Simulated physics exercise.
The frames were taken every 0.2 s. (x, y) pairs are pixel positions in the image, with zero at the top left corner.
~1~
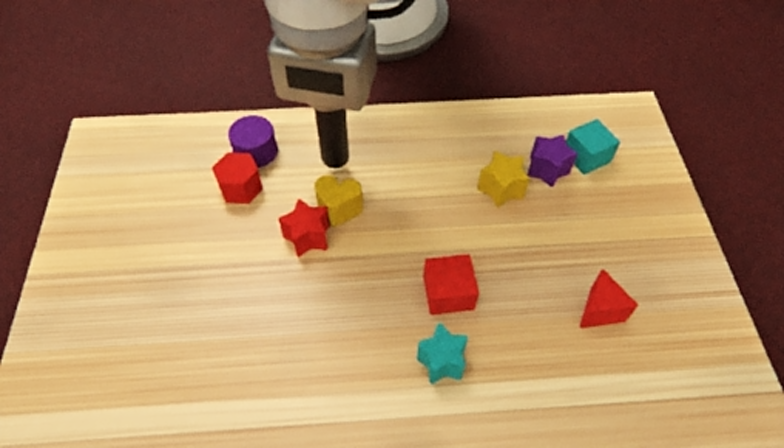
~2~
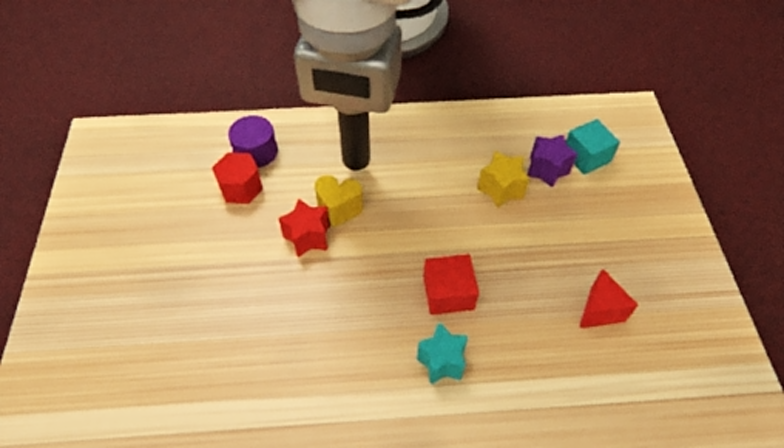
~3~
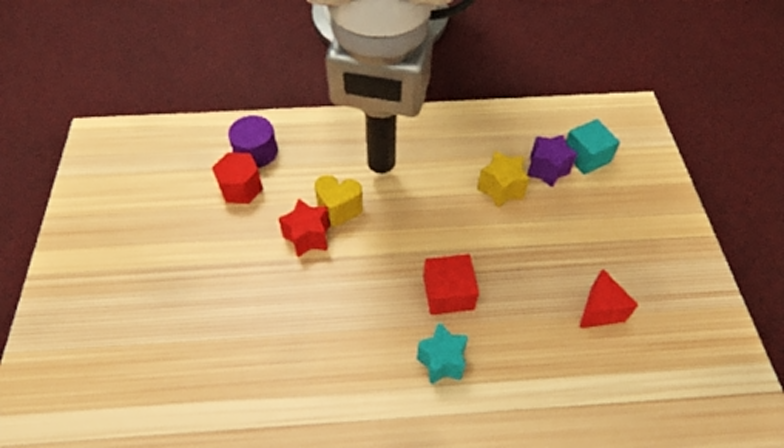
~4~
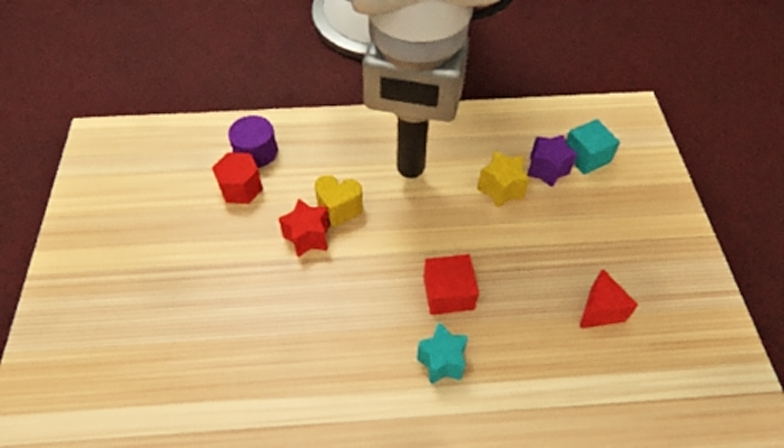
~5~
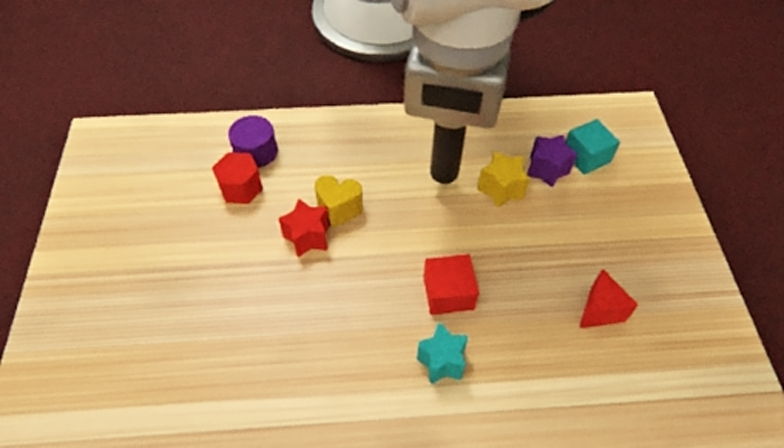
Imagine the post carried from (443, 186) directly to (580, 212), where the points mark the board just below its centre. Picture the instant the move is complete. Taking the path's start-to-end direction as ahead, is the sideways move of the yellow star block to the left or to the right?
It shifts leftward.
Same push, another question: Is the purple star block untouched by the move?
The answer is no.
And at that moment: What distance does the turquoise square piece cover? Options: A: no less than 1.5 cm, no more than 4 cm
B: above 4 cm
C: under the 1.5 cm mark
A
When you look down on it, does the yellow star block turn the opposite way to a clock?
Yes, it checks out.
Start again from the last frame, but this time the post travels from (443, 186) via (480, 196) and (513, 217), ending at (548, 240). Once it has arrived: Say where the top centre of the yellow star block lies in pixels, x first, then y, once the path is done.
I predict (538, 177).
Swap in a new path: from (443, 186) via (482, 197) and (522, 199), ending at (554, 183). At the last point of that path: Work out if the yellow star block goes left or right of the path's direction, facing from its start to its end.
Displaced left.
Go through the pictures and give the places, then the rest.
Post's lower end (335, 159); yellow star block (506, 168); purple star block (554, 149); turquoise square piece (595, 136), in the first picture.
Post (356, 161); blocks still, in the second picture.
Post (381, 164); blocks still, in the third picture.
Post (411, 169); blocks still, in the fourth picture.
Post (444, 174); yellow star block (506, 168); purple star block (554, 149); turquoise square piece (595, 136), in the fifth picture.
The first path, step by step. One third of the way, post (493, 184); yellow star block (531, 166), turned 20° anticlockwise; purple star block (563, 147).
Two thirds of the way, post (539, 192); yellow star block (564, 169), turned 70° anticlockwise; purple star block (579, 144), turned 20° anticlockwise; turquoise square piece (606, 128).
At the end, post (586, 201); yellow star block (598, 170), turned 95° anticlockwise; purple star block (595, 140), turned 40° anticlockwise; turquoise square piece (613, 117), turned 25° anticlockwise.
